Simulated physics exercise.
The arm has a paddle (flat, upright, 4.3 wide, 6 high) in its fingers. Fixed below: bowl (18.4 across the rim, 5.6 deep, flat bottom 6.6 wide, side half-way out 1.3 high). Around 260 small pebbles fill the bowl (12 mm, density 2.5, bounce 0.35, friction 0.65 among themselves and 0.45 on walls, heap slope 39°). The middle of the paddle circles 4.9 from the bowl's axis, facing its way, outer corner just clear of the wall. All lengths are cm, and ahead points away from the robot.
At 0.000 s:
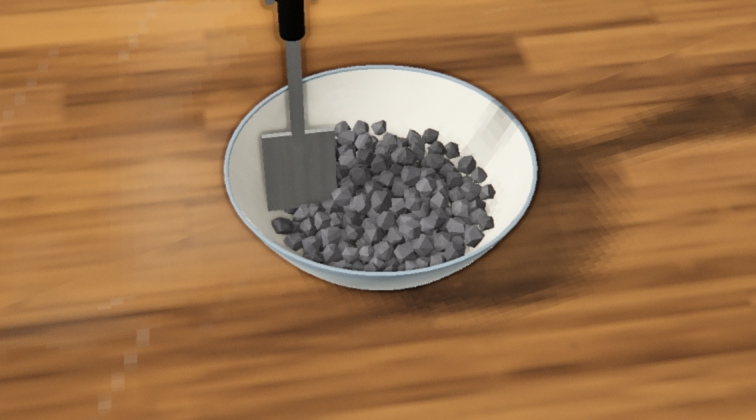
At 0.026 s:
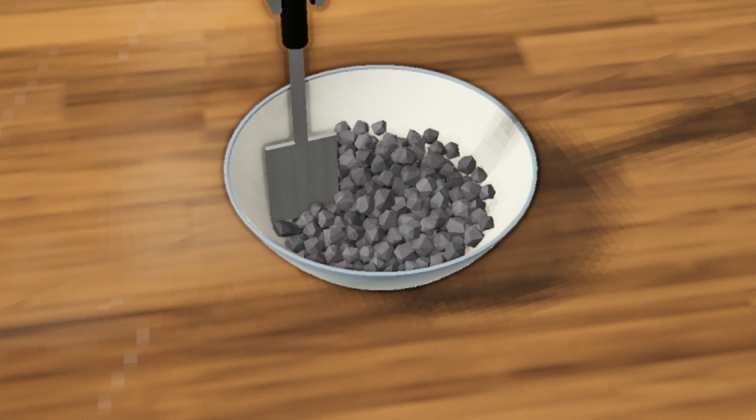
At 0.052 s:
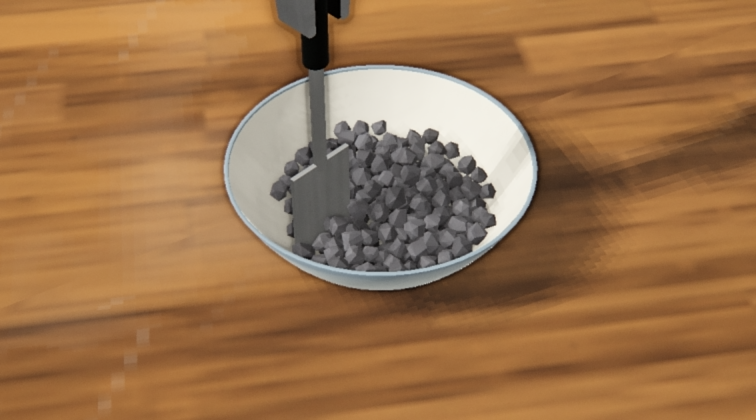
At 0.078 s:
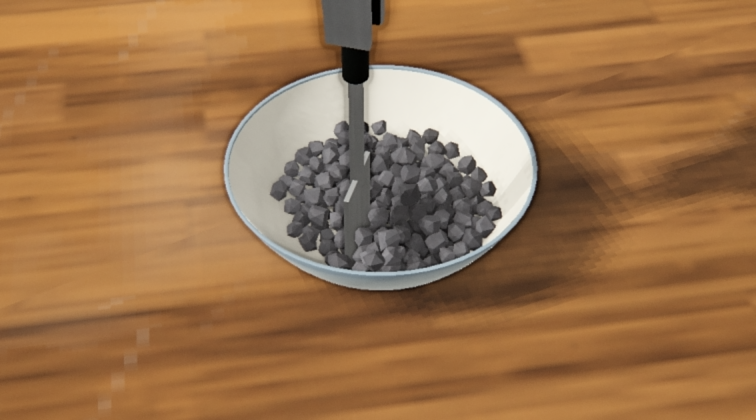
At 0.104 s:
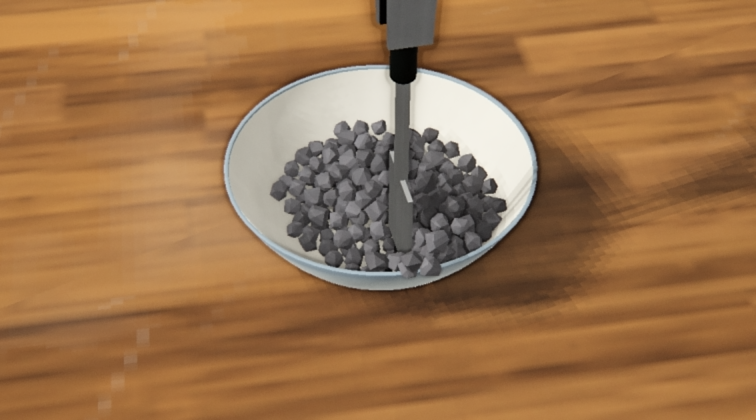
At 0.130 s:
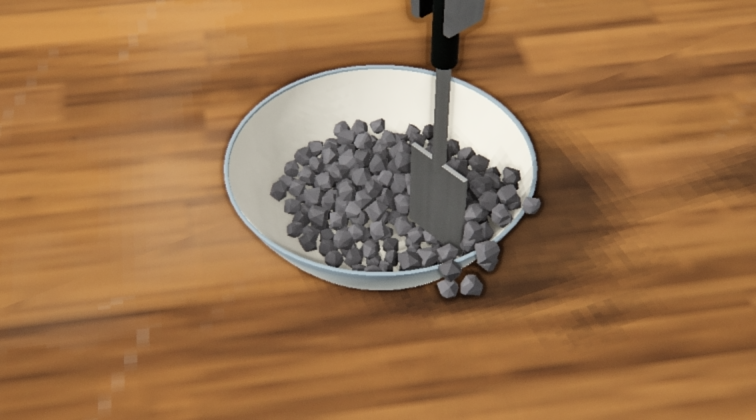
A gripper-held paddle sweeps left to right through gray pebbles in a white bowl, pushing a few over the near-right rim.
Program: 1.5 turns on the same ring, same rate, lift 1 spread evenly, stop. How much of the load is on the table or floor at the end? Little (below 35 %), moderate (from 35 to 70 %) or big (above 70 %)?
Share on the table or floor: Moderate (from 35 to 70 %).
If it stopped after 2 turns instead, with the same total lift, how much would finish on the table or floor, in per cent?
In that case some 45 per cent.
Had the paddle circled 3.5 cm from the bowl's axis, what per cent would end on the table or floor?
It would be near 40 per cent.
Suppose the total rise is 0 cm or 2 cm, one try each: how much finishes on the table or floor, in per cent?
Some 50 and 30 per cent.
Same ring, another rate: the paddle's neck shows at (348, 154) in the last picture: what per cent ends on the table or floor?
Some 20 per cent.
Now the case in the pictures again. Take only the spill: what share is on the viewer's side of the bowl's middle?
Some 50 per cent.
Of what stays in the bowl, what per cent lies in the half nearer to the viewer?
Roughly 50 per cent.
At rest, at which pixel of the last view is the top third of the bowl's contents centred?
Around (405, 210).
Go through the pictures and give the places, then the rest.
Paddle neck at (297, 112), 0° round; upper third of the load around (381, 190), from x 280 to 485, top at y 130; 257 in the bowl, in the first frame.
Paddle neck at (300, 121), 10° round; upper third of the load around (382, 190), from x 280 to 485, top at y 130, in the second frame.
Paddle neck at (319, 142), 36° round; upper third of the load around (387, 208), from x 280 to 485, top at y 130, in the third frame.
Paddle neck at (357, 156), 65° round; upper third of the load around (399, 210), from x 280 to 495, top at y 130, in the fourth frame.
Paddle neck at (401, 156), 94° round; upper third of the load around (422, 205), from x 280 to 500, top at y 130; 254 in the bowl, 3 in flight or on the tool, in the fifth frame.
Paddle neck at (440, 142), 123° round; upper third of the load around (455, 189), from x 280 to 530, top at y 125; 251 in the bowl, 6 in flight or on the tool, in the sixth frame.
After 0.27 s, 281° round, highest piece 10 above the table; 203 in the bowl, 11 on the table or floor, 43 in flight or on the tool.
After 0.41 s, 79° round, highest piece 8 above the table; 159 in the bowl, 64 on the table or floor, 34 in flight or on the tool.
After 0.68 s, 180° round, highest piece 4 above the table; 148 in the bowl, 109 on the table or floor.
After 1.38 s, 180° round, highest piece 4 above the table; 148 in the bowl, 109 on the table or floor.
At rest, 148 in the bowl, 109 on the table or floor. That is 42 % on the table or floor.
